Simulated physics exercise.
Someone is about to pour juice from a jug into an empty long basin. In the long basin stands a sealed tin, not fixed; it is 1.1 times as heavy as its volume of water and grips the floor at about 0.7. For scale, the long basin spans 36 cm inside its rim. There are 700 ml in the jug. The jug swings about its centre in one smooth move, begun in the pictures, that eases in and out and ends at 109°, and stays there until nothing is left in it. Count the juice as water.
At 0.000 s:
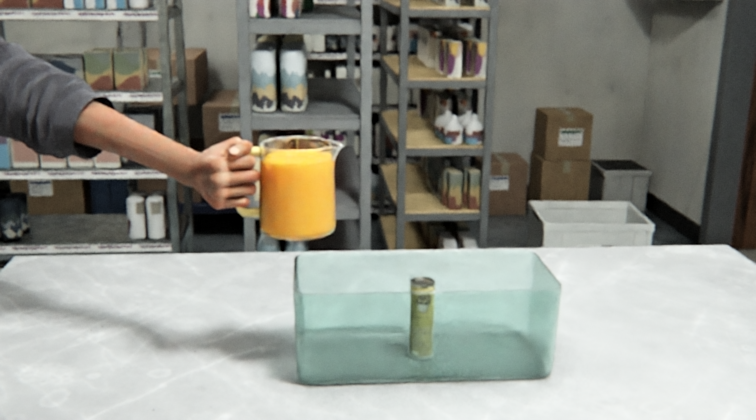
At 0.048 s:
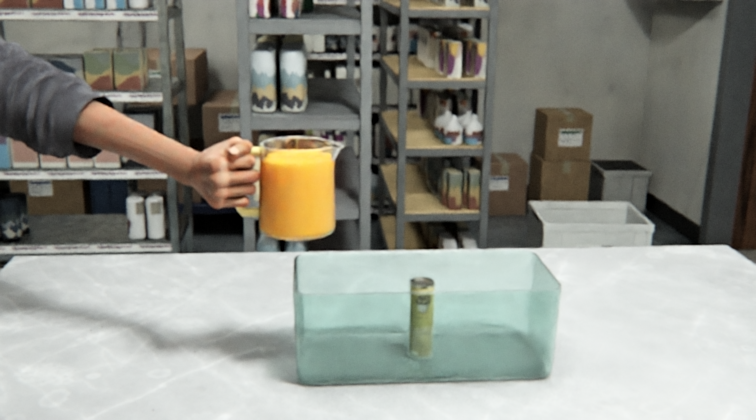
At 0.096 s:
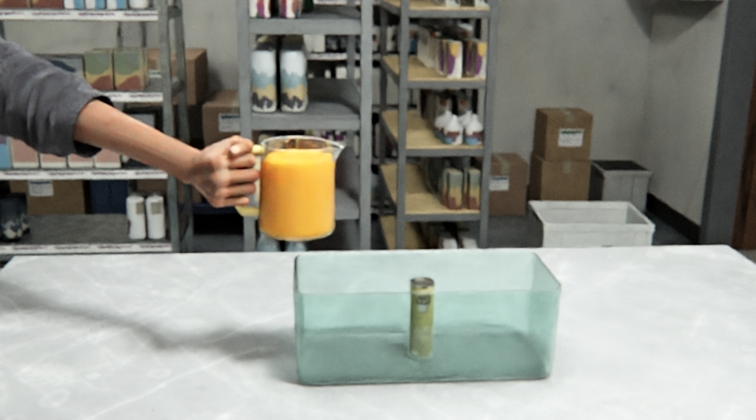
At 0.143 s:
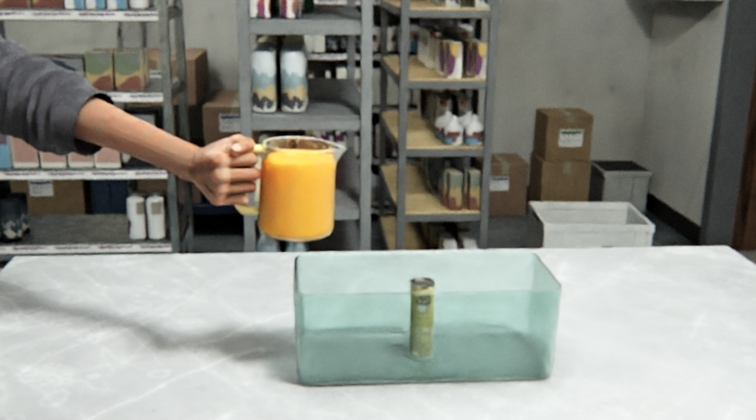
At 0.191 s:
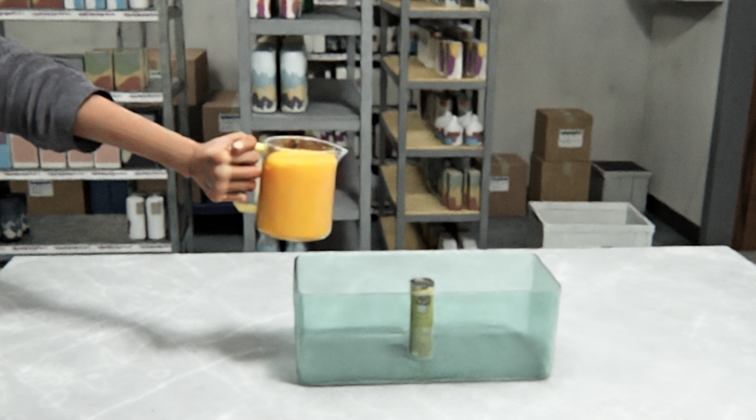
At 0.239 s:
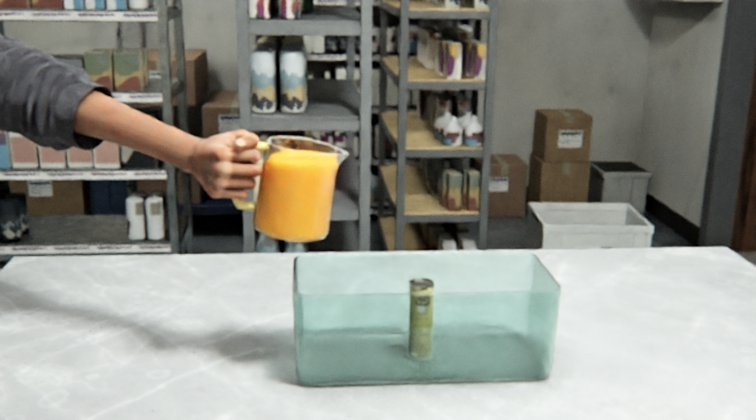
Glass jug of orange juice, gripped by a hand at left, tilting slightly rightward above a long basin with a tin inside.
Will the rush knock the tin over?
The tin stays up.
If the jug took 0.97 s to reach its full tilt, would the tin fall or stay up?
The tin stays up.
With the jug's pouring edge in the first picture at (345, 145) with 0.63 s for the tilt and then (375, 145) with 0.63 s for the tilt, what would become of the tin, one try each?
First it keeps standing; then it topples.
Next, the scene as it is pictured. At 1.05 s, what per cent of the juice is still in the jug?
Some 32 per cent.
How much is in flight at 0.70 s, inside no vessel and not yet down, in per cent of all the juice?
Some 12 per cent.
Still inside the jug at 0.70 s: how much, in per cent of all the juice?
Near 86 in a hundred.
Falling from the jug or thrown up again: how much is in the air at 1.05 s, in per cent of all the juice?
About 18 per cent.
By 0.70 s the tilt is 62° and 85 per cent is still to pour; the tin stands where it began.
By 1.05 s the tilt is 100° and 32 per cent is still to pour; the tin stands 1 cm from where it began.
By 1.40 s the tilt is 109° and 3 per cent is still to pour; the tin stands 2 cm from where it began.
By 1.79 s the tilt is 109° and 0 per cent is still to pour; the tin stands 1 cm from where it began.
At rest the tin stands 1 cm from where it began.
